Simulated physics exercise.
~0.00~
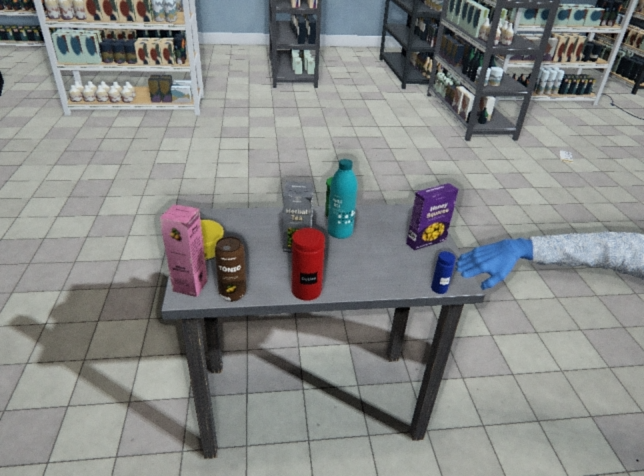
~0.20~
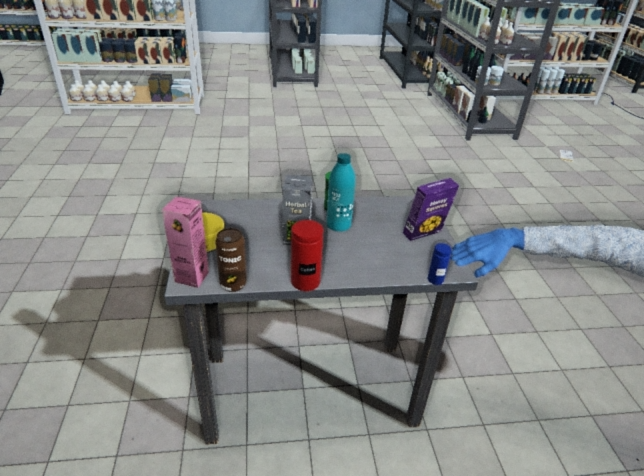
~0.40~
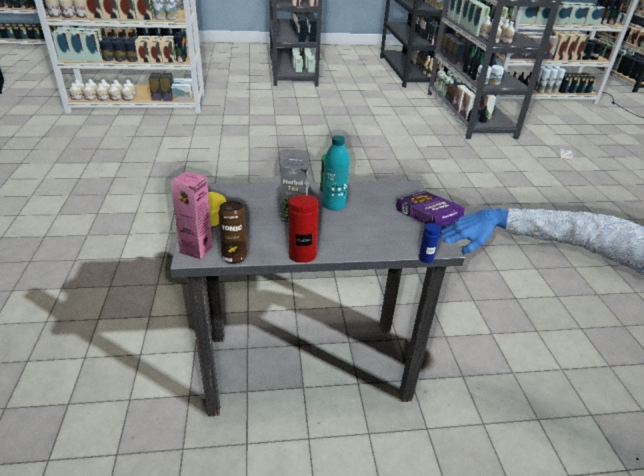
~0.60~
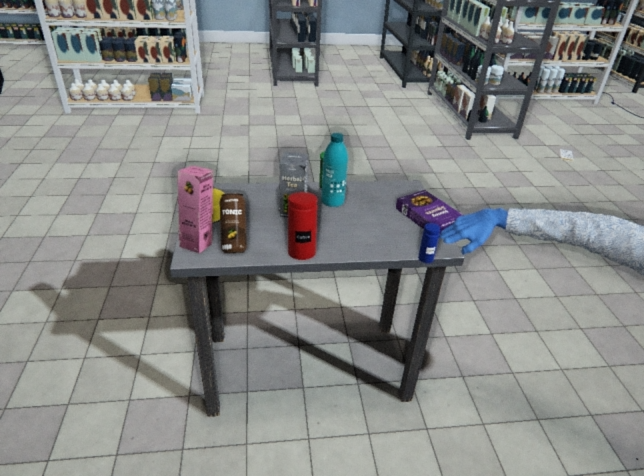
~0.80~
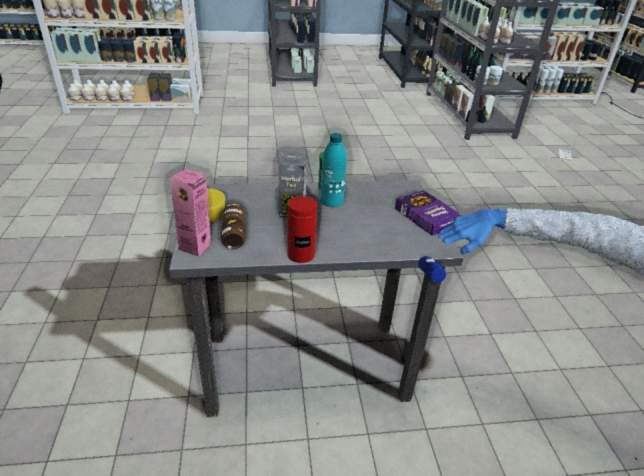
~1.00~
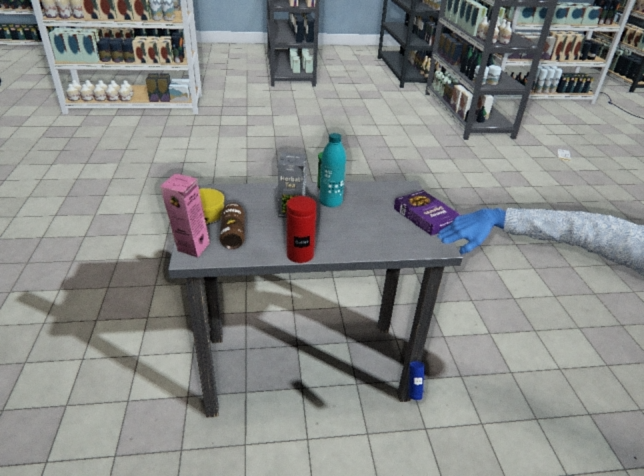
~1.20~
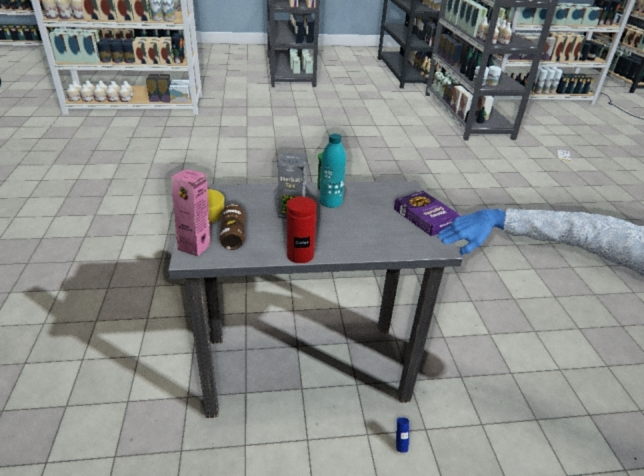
At the start, a gray table holds a mix of boxes, bottles and jars, with a blue-gloved hand beside its right end. The table shifts a short way back, away from the viewer, and the purple packet tips over onto its side. The brown can leans, and then it too goes down, while the small blue shaker topples over the near right edge. The shaker drops past the table leg. By the end it is down near the floor in front of the table, the packet and can lie on top, and the other items remain there.
